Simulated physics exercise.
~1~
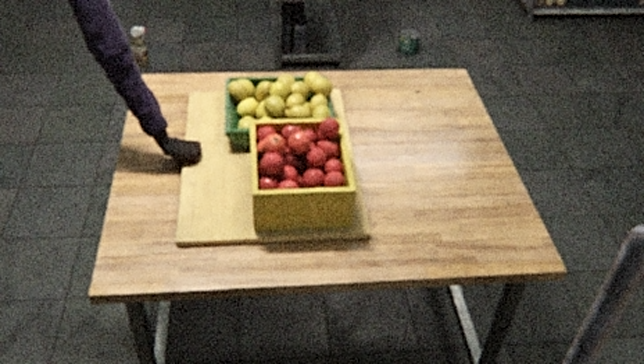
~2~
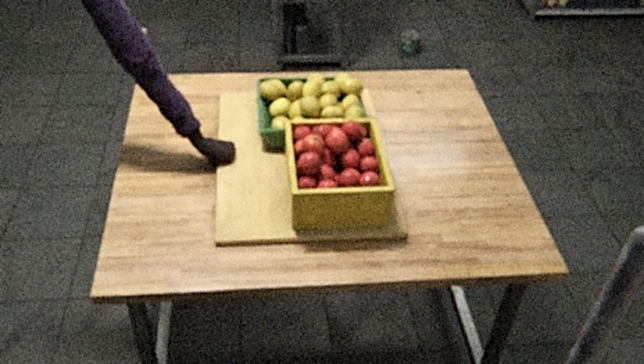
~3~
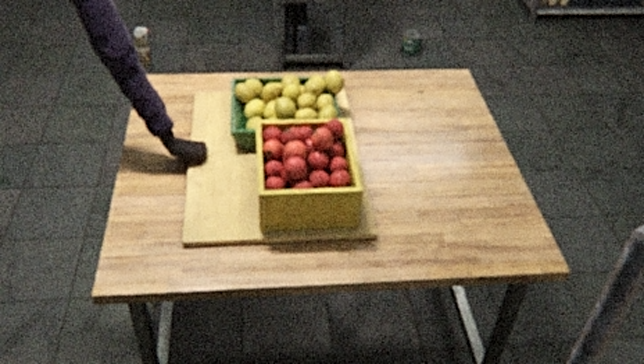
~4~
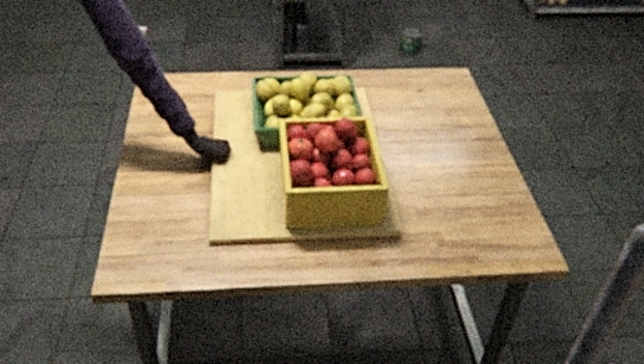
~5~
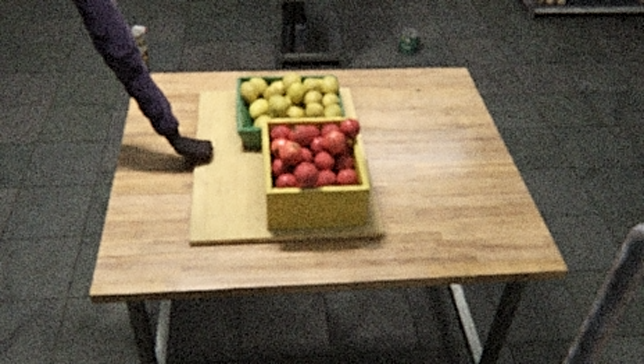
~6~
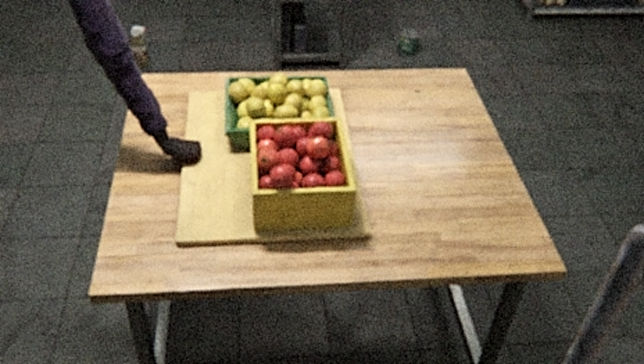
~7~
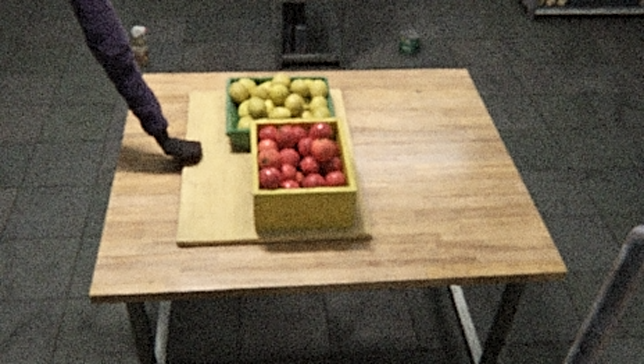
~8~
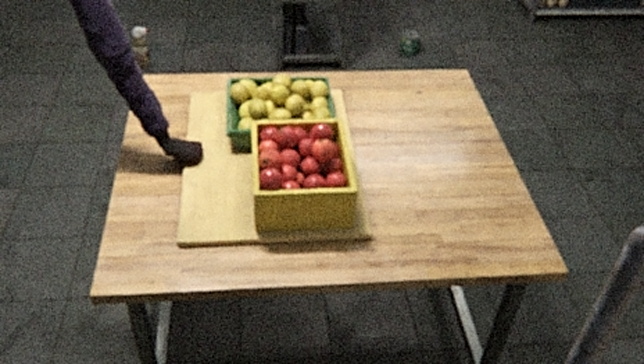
The clip opens on a wooden table where a dark-sleeved arm reaches in from the upper left to the edge of a pale board carrying a green crate of lemons and, nearer the viewer, a yellow crate of tomatoes. The hand pushes the board a short way right, and both crates ride along with it. It pulls the board back left, then shoves it right again. Another pull brings it left in stages, close to where it began. There the board stays still, with the hand beside it and the lemons and tomatoes still heaped inside their crates.
